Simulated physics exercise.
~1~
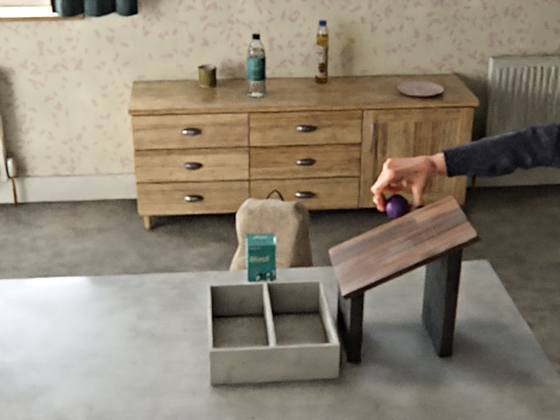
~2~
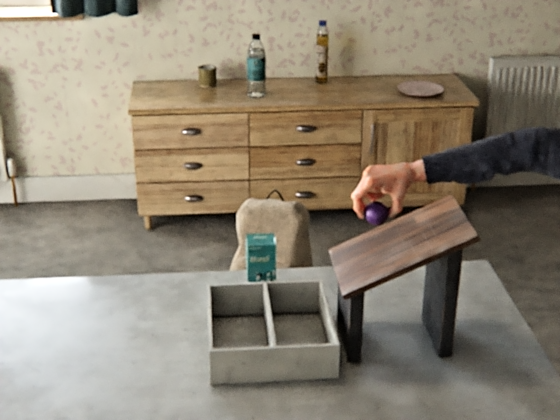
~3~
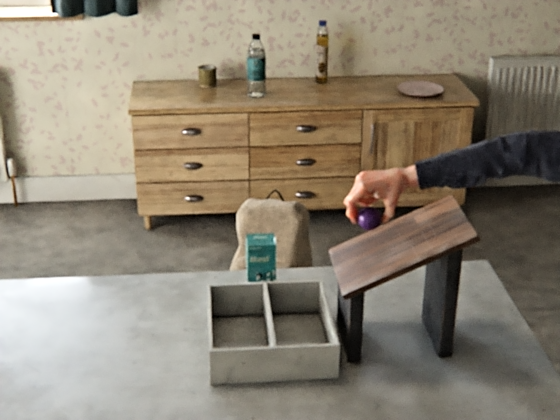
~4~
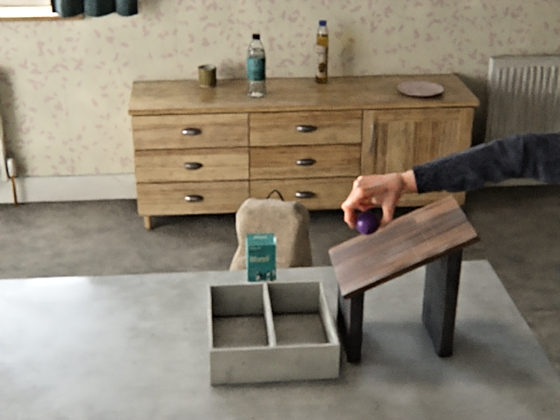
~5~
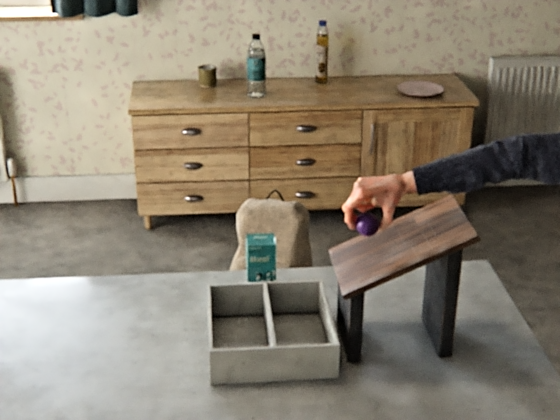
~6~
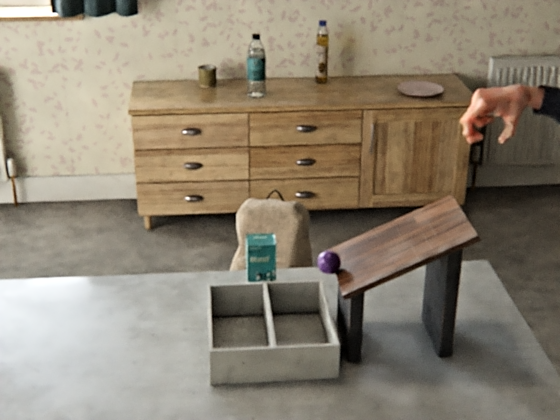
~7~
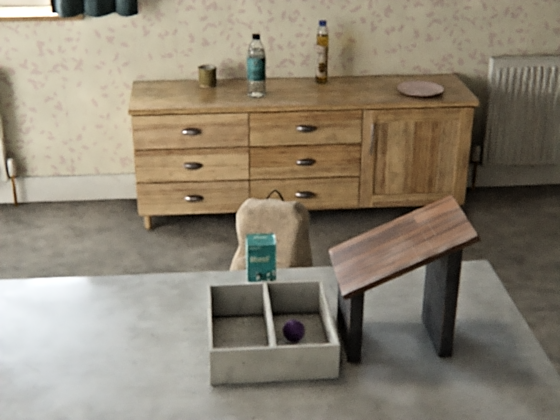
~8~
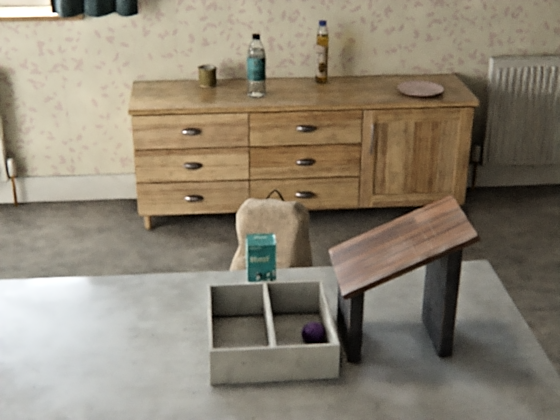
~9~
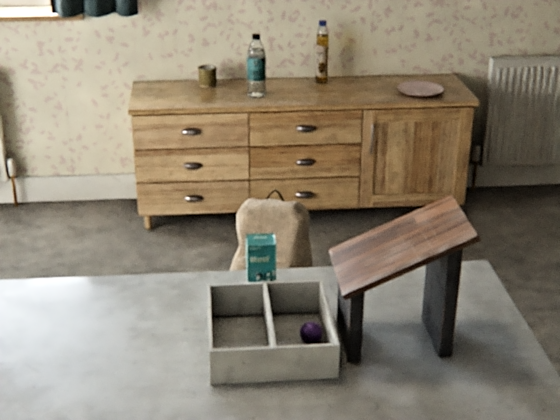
At the start, a hand holds a purple onion above a sloping wooden board on a grey table, beside a two-bay tray and an upright turquoise carton. The hand shifts the onion left and slightly down over the slope, then pauses there. The fingers let go and the hand draws back to the right as the onion travels off the low end of the board. It drops into the nearer bay of the tray, beside the board, and moves a little to the right. It ends at rest in that bay, while the carton still stands in its place.
